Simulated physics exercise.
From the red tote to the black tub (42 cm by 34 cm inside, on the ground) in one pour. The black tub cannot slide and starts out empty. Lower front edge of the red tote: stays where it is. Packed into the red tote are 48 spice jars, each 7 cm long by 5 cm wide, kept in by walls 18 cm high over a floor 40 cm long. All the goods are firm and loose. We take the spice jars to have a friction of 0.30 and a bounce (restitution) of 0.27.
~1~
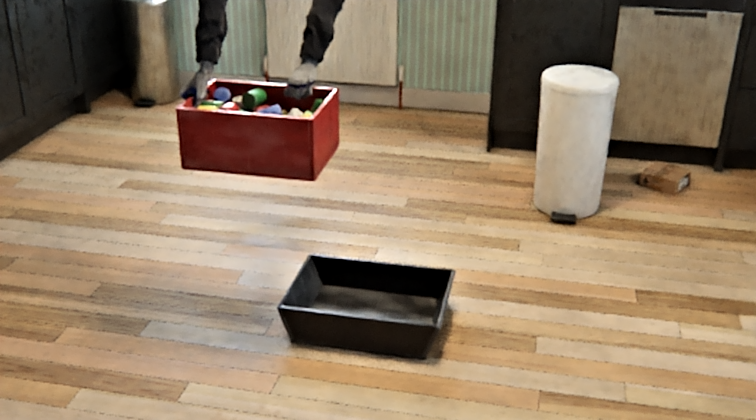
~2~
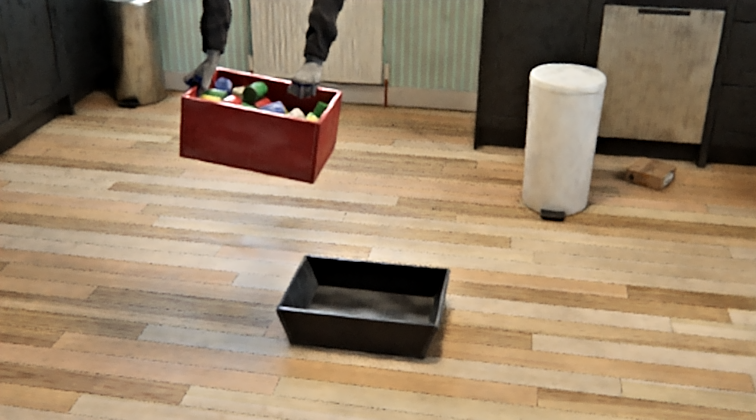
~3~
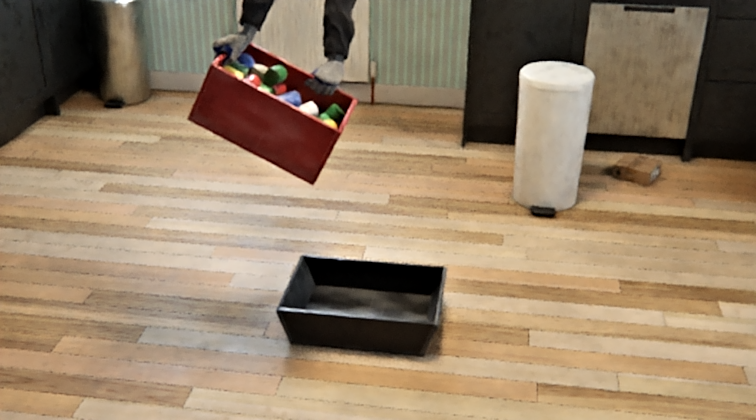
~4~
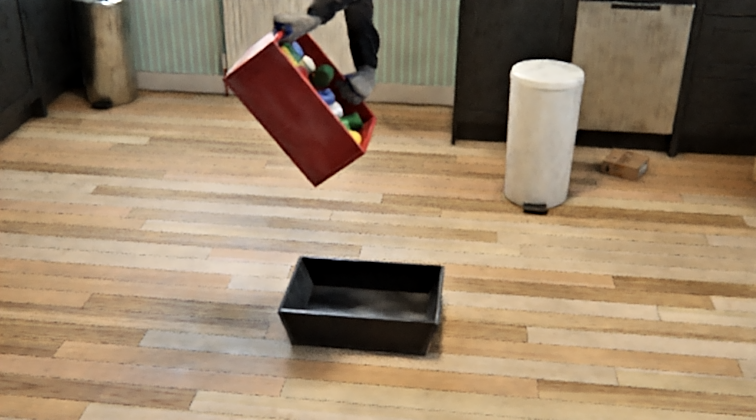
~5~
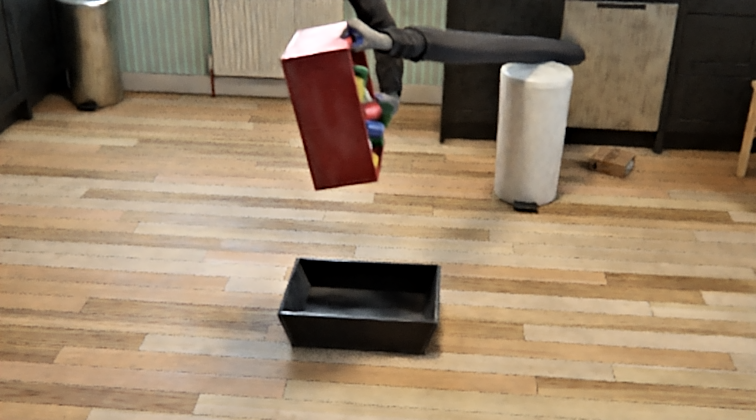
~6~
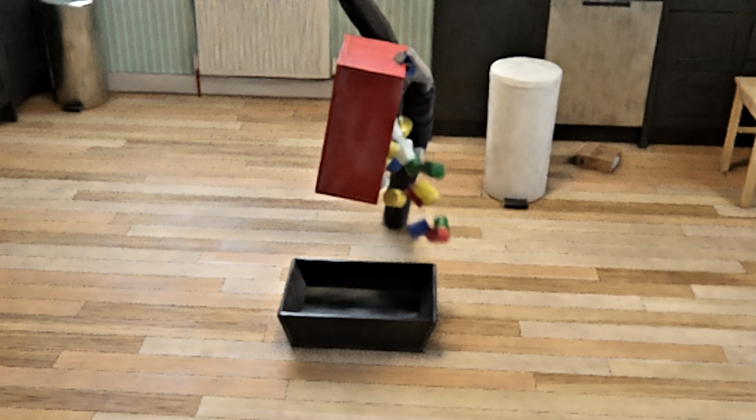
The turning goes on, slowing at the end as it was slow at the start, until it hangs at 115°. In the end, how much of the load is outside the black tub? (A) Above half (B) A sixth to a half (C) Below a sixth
(A) Above half.
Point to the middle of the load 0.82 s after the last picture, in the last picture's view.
(486, 318).
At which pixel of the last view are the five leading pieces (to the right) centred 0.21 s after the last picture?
I'd say near (498, 325).
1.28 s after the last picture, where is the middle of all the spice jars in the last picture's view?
Around (492, 318).
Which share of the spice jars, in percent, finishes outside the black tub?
Close to 60 in a hundred of them.
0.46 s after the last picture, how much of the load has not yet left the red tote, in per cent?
I'd estimate close to 10 in a hundred.
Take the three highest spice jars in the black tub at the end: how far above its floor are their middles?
About 3 cm.
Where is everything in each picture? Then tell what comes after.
In the first frame (we follow the rim corner now nearest the camera; the camera moves round a little), red tote at (309, 118); black tub at (437, 326); tilt 0°; nothing out yet.
Red tote at (317, 122); tilt 7°, in the second frame.
Red tote at (338, 130); tilt 26°, in the third frame.
Red tote at (363, 149); tilt 51°, in the fourth frame.
Red tote at (377, 177); tilt 77°; 1 out, the lowest jar at (384, 115), in the fifth frame.
Red tote at (378, 200); black tub at (434, 320); tilt 100°; 12 out, the lowest jar at (442, 228), in the sixth frame.
Then, 0.21 s after the last picture, tilt 114°; 19 still in the red tote, 1 in the black tub, 9 outside the black tub and 19 in the air.
Then, 0.46 s after the last picture, tilt 115°; 4 still in the red tote, 9 in the black tub, 23 outside the black tub and 12 in the air.
Then, 0.82 s after the last picture, tilt 115°; 18 in the black tub, 29 outside the black tub and 1 in the air.
Outcome (1.28 s after the last picture), 19 in the black tub and 29 outside the black tub. Asked share, 29 of 48, 60 per cent.
